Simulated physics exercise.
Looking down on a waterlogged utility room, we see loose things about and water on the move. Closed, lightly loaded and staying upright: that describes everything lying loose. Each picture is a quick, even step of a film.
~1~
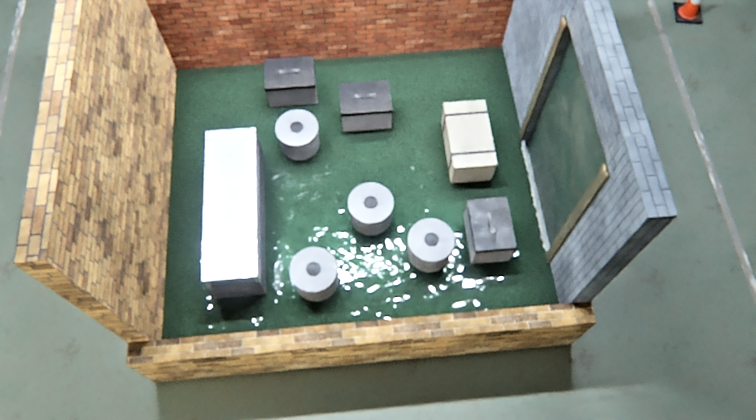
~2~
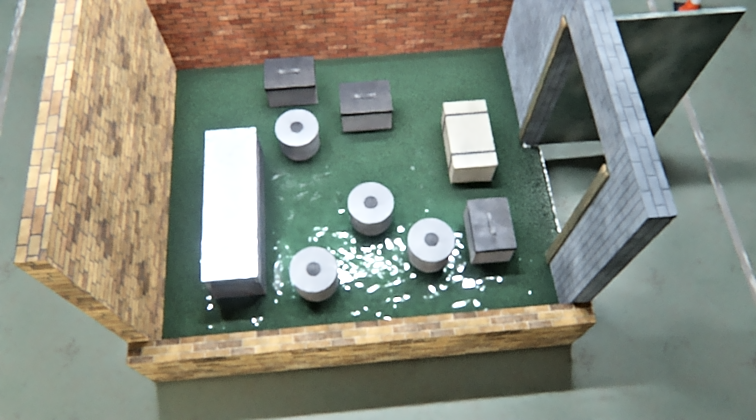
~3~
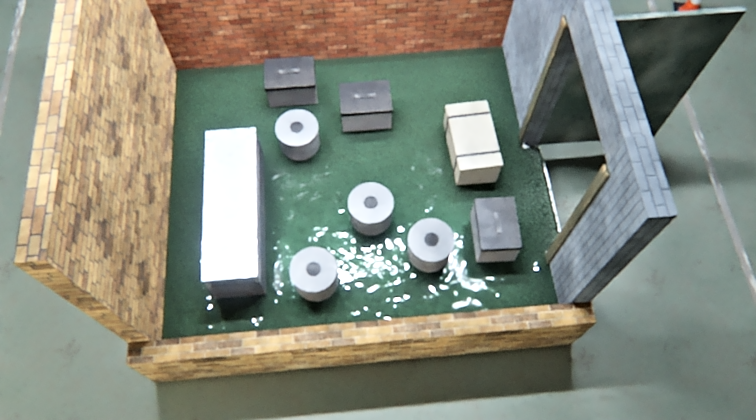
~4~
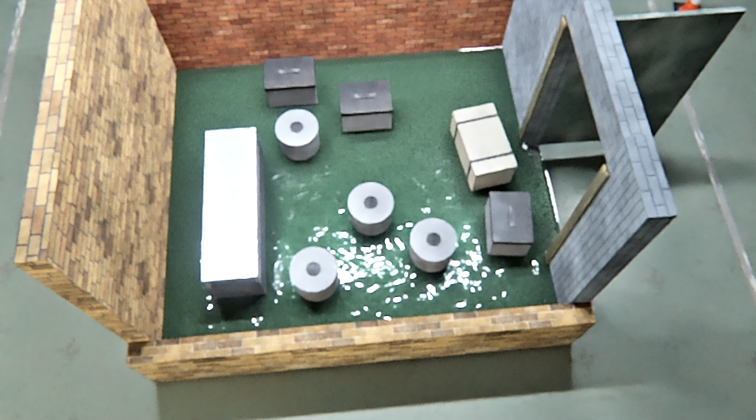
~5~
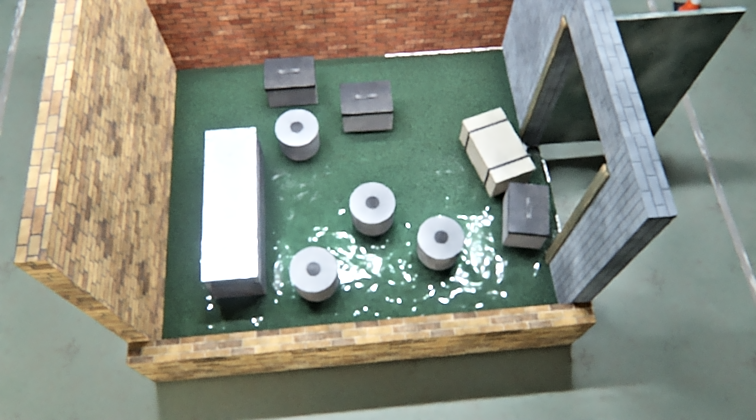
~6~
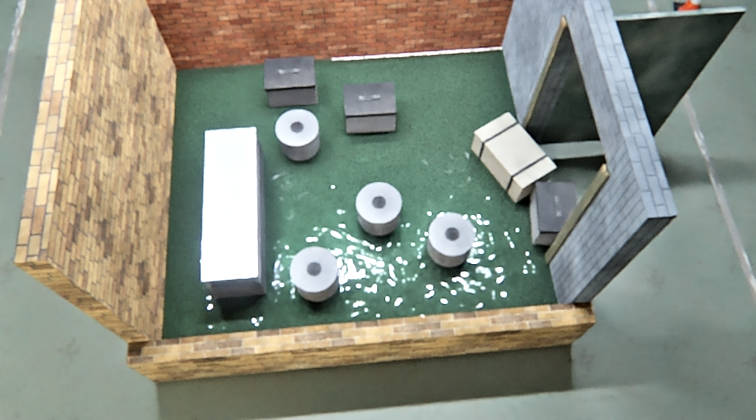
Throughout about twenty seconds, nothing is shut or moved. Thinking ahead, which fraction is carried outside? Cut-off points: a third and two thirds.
The share will most likely be no less than two thirds.
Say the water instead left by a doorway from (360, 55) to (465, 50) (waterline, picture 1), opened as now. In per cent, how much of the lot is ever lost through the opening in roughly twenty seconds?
80 %.
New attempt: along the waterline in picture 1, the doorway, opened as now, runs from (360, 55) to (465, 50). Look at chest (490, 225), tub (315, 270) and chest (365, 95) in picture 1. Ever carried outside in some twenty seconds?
Each object, in the order asked: Flushed / not flushed / flushed.
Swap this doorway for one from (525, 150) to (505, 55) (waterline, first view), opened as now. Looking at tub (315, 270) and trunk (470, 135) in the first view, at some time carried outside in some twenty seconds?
Held back; lost through the gap.
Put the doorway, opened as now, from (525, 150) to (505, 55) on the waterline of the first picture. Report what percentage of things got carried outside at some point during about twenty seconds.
Near 90 percent.
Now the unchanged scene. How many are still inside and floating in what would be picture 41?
It adds up to 2.
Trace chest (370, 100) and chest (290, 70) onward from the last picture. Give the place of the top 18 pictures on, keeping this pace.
First near (514, 148), second near (370, 88).
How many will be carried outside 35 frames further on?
6.
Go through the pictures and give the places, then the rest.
The first picture shows a chest at (492, 224) floats; a trunk at (470, 133) floats; 0 of 8 have shifted.
The second picture shows a chest at (492, 224), afloat; a trunk at (470, 133), afloat; 0 of 8 have shifted.
The third picture shows a chest at (498, 223), afloat, close to its start; a trunk at (474, 134) floats, close to its start; 1 of 8 have shifted.
The fourth picture shows a chest at (511, 217), afloat, close to its start; a trunk at (485, 138) floats, close to its start; 2 of 8 have shifted.
The fifth picture shows a chest at (529, 208) floats, a stride from its start; a trunk at (499, 144), afloat, a stride from its start; 3 of 8 have shifted.
The sixth picture shows a chest at (558, 207) floats, a stride from its start; a trunk at (515, 149), afloat, a stride from its start; 4 of 8 have shifted.
A moment on, 2 of 8 are out; 6 afloat.
Next, 4 of 8 are out; 4 afloat.
Later, 6 of 8 are out; 2 afloat.
In the end, 7 of 8 are out; 0 afloat.
